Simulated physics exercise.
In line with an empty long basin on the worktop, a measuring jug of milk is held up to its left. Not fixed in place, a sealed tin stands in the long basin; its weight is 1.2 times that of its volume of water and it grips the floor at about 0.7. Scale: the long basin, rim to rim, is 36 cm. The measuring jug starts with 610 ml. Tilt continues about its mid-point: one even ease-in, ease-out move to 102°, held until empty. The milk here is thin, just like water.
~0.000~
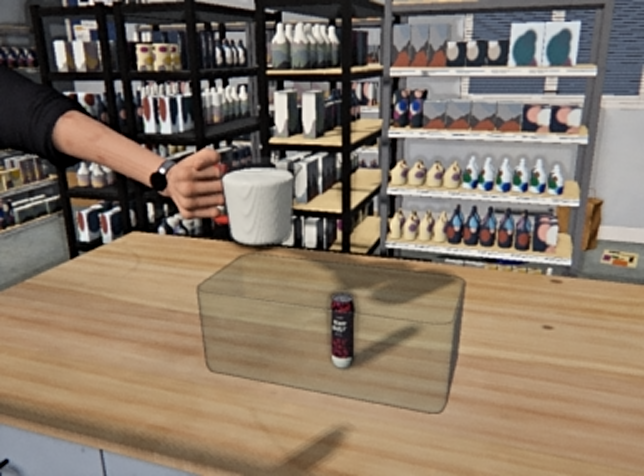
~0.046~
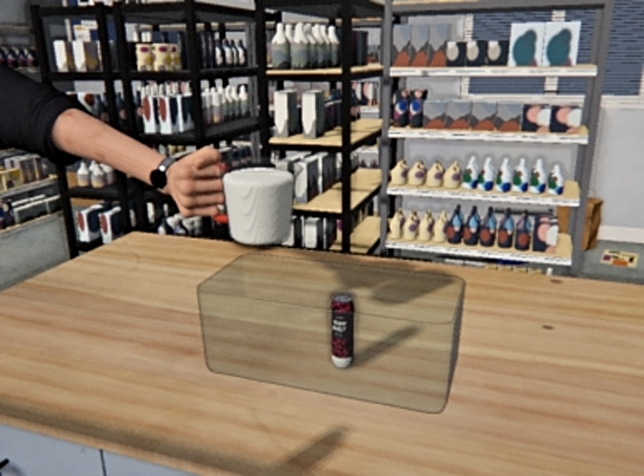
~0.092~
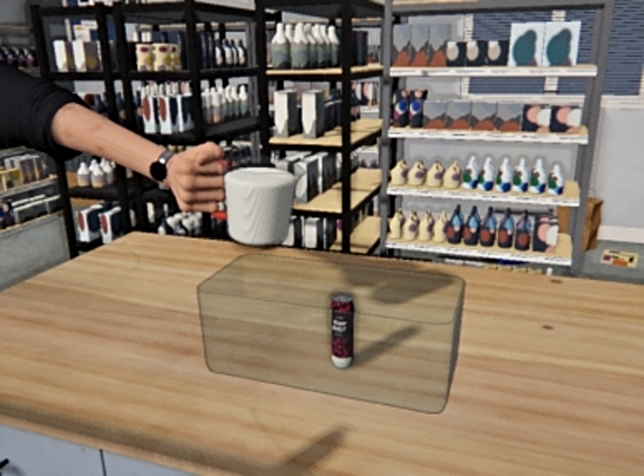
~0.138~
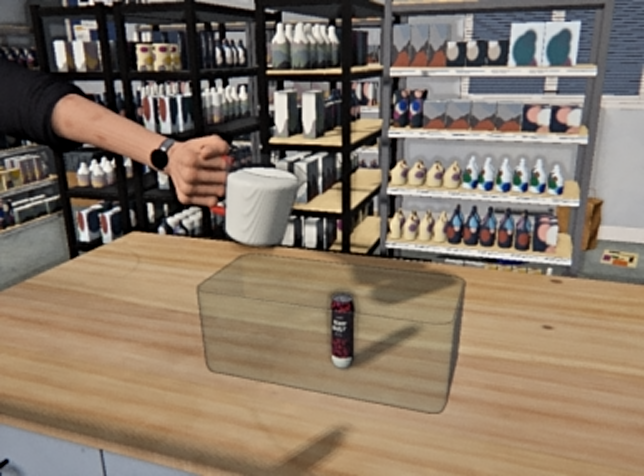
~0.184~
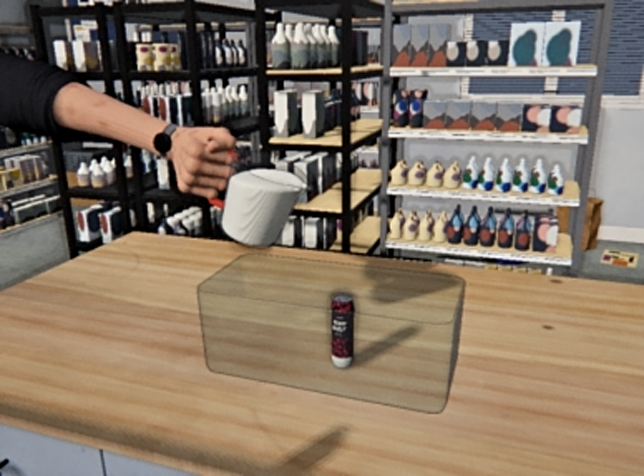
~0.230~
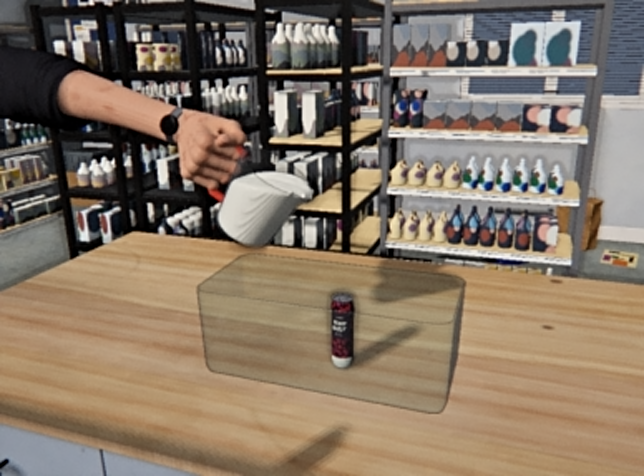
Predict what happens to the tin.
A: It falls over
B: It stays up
A, it falls over.
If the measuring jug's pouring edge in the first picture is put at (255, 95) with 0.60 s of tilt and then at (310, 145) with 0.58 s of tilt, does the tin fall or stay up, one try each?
The tin overturns the first time and stays vertical the second time.
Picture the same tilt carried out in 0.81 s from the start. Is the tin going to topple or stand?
Then the tin tumbles.
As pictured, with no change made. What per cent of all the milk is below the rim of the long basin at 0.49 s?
Roughly 24 per cent.
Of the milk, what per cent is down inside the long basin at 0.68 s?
Some 78 percent.
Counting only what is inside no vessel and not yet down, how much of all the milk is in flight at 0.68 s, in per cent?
10 per cent or so.
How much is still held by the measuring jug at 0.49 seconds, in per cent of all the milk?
About 52 percent.
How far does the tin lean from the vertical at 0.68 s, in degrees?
I'd say it's tipped close to 5 degrees.
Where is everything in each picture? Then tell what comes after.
Tilt 0°; pouring edge (301, 168); surface from (229, 173) to (293, 177); the long basin's rim runs from (221, 271) to (460, 301); the tin's top is at (343, 301), in the first frame.
Tilt 1°; pouring edge (302, 169); surface from (230, 172) to (294, 178), in the second frame.
Tilt 6°; pouring edge (305, 173); surface from (231, 171) to (295, 179), in the third frame.
Tilt 13°; pouring edge (308, 180); surface from (233, 172) to (299, 181), in the fourth frame.
Tilt 22°; pouring edge (312, 189); surface from (236, 176) to (306, 185), in the fifth frame.
Tilt 33°; pouring edge (314, 200); surface from (234, 186) to (313, 193); 1 per cent is over the edge, in the sixth frame.
After 0.49 s the tilt is 94° and 51 per cent is still to pour; the tin stands where it began.
After 0.68 s the tilt is 102° and 12 per cent is still to pour; the tin leans 5°.
After 0.88 s the tilt is 102° and 1 per cent is still to pour; the tin lies on its side.
After 1.10 s the tilt is 102° and 0 per cent is still to pour; the tin lies on its side.
In the end the tin lies on its side.
